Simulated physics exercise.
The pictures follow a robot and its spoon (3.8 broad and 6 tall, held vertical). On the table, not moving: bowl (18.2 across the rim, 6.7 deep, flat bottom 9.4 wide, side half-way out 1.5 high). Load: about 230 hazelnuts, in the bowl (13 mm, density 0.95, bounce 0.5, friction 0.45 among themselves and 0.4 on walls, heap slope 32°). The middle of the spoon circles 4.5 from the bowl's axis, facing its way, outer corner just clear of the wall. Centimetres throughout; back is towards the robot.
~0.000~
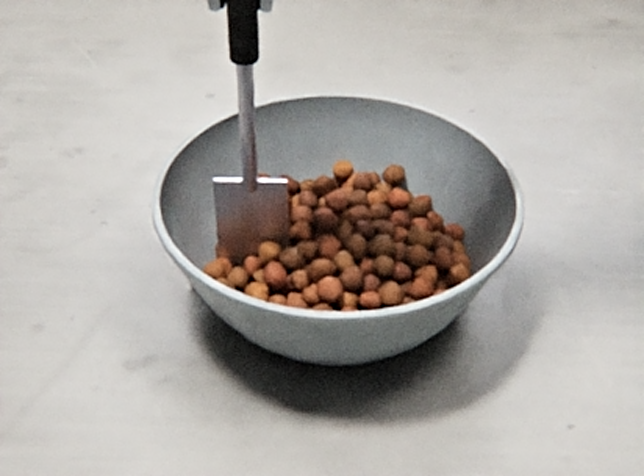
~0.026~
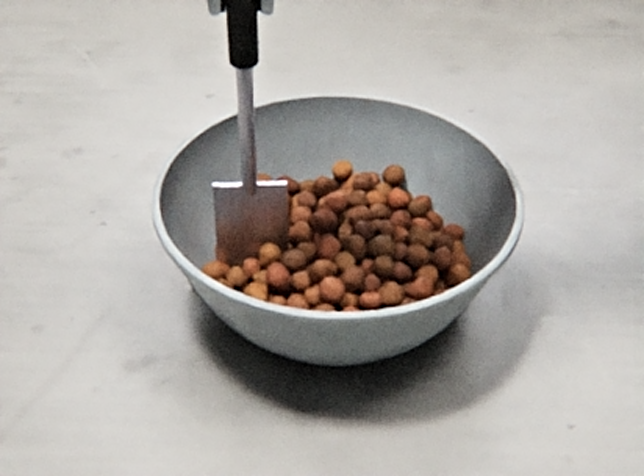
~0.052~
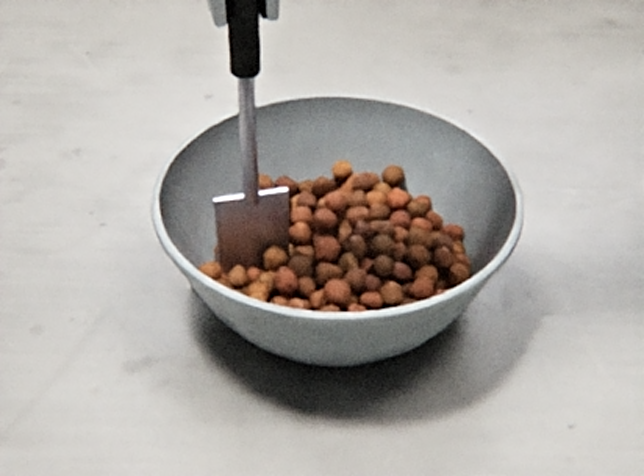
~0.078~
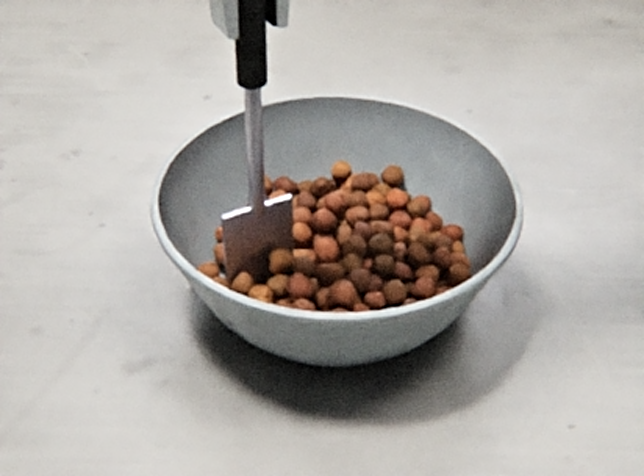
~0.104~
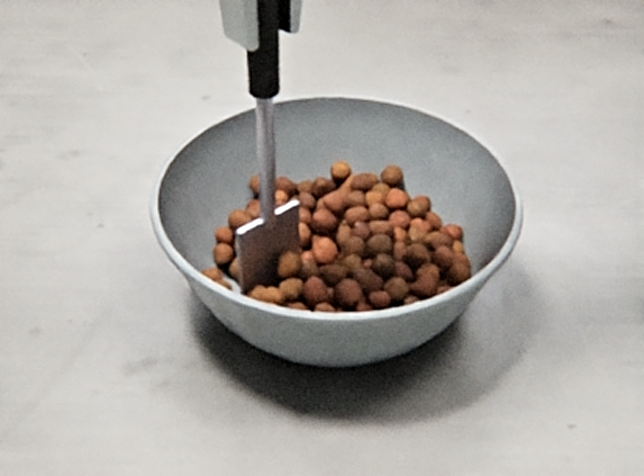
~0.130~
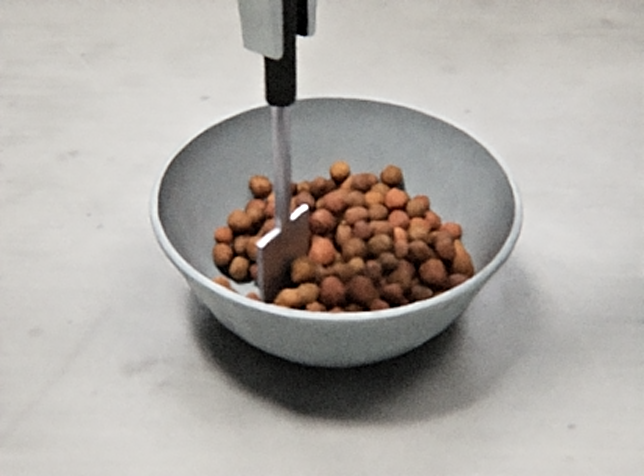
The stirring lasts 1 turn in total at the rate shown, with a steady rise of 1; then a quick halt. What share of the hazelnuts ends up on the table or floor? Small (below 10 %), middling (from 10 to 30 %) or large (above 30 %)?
Answer: Small; below 10 % of the hazelnuts finish on the table or floor.
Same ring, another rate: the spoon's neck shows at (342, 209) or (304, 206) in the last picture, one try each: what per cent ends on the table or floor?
Some 15 and 5 per cent.
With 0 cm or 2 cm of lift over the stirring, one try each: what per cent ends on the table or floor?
Some 5 and 5 per cent.
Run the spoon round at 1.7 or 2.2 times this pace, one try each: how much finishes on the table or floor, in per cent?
About 20 and 30 per cent.
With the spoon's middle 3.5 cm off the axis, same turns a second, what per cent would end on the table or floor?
It would be near 0 per cent.
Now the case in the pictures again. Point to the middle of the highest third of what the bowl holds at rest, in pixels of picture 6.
At about (276, 279).
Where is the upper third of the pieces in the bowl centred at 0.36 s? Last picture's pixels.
Near (431, 196).
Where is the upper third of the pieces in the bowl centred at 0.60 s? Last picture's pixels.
Around (255, 179).
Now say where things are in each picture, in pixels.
The spoon neck at (249, 156), 0° round; upper third of the load around (349, 248), from x 215 to 460, top at y 170; 234 in the bowl, in the first picture.
The spoon neck at (249, 159), 4° round; upper third of the load around (347, 249), from x 210 to 460, top at y 170, in the second picture.
The spoon neck at (250, 170), 16° round; upper third of the load around (345, 255), from x 210 to 460, top at y 170, in the third picture.
The spoon neck at (256, 181), 29° round; upper third of the load around (345, 255), from x 205 to 460, top at y 170, in the fourth picture.
The spoon neck at (267, 191), 42° round; upper third of the load around (347, 256), from x 210 to 460, top at y 170, in the fifth picture.
The spoon neck at (283, 200), 55° round; upper third of the load around (351, 268), from x 220 to 460, top at y 170; 234 in the bowl, in the sixth picture.
After 0.36 s, 173° round, highest piece 8 above the table; 233 in the bowl, 1 in flight or on the tool.
After 0.60 s, 291° round, highest piece 8 above the table; 227 in the bowl, 5 on the table or floor, 2 in flight or on the tool.
After 0.91 s, 0° round, highest piece 7 above the table; 225 in the bowl, 9 on the table or floor.
After 1.61 s, 0° round, highest piece 7 above the table; 225 in the bowl, 9 on the table or floor.
In the end, 225 in the bowl, 9 on the table or floor. That is 4 % on the table or floor.
